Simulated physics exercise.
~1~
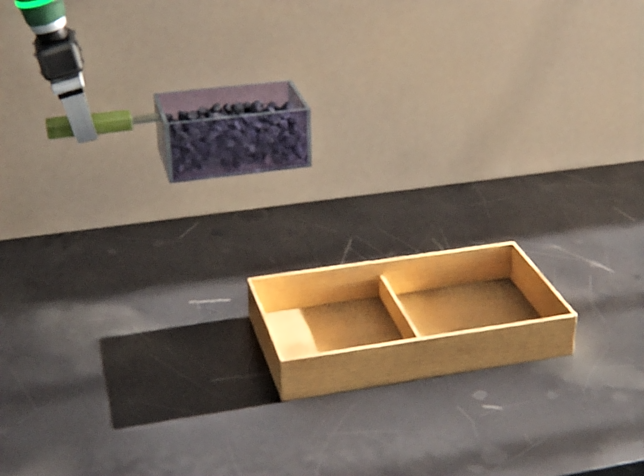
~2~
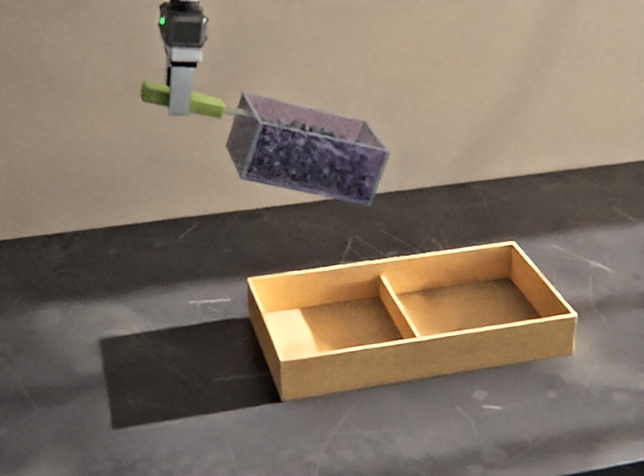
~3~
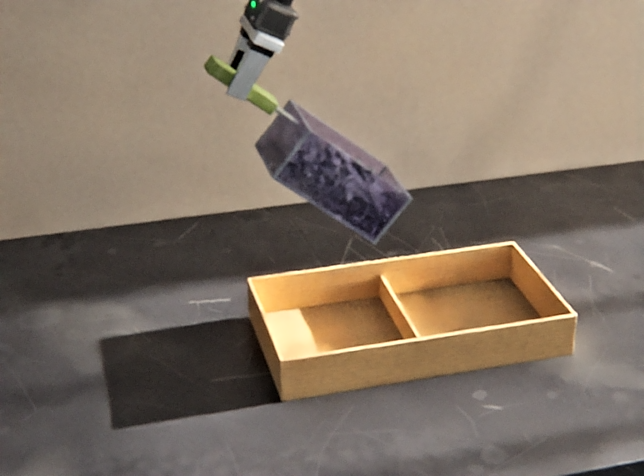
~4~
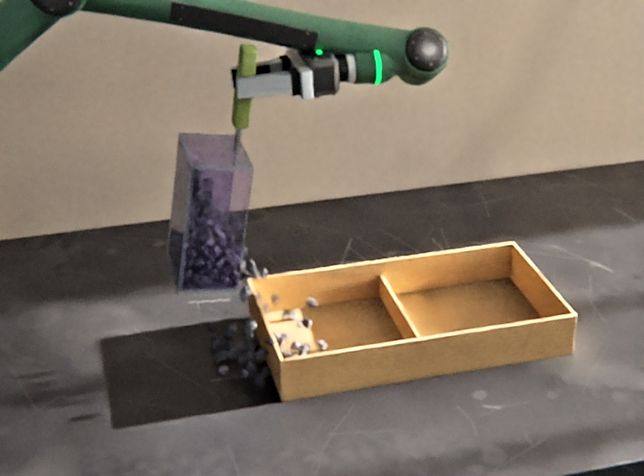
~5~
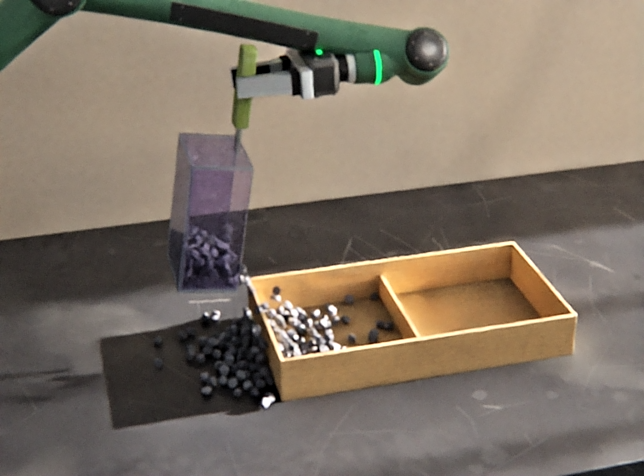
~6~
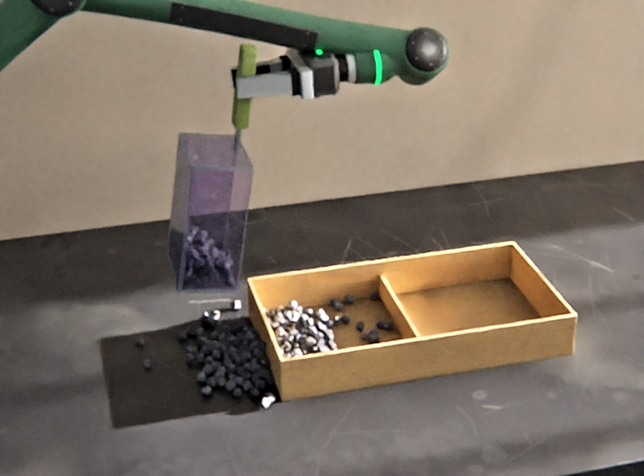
Above a dark tabletop, a green robot arm carried a clear purple box of dark pebbles to the right, tipped it, then swung it left and steeply downward, spilling pebbles into a wooden tray's left section and onto the table, with some remaining inside.
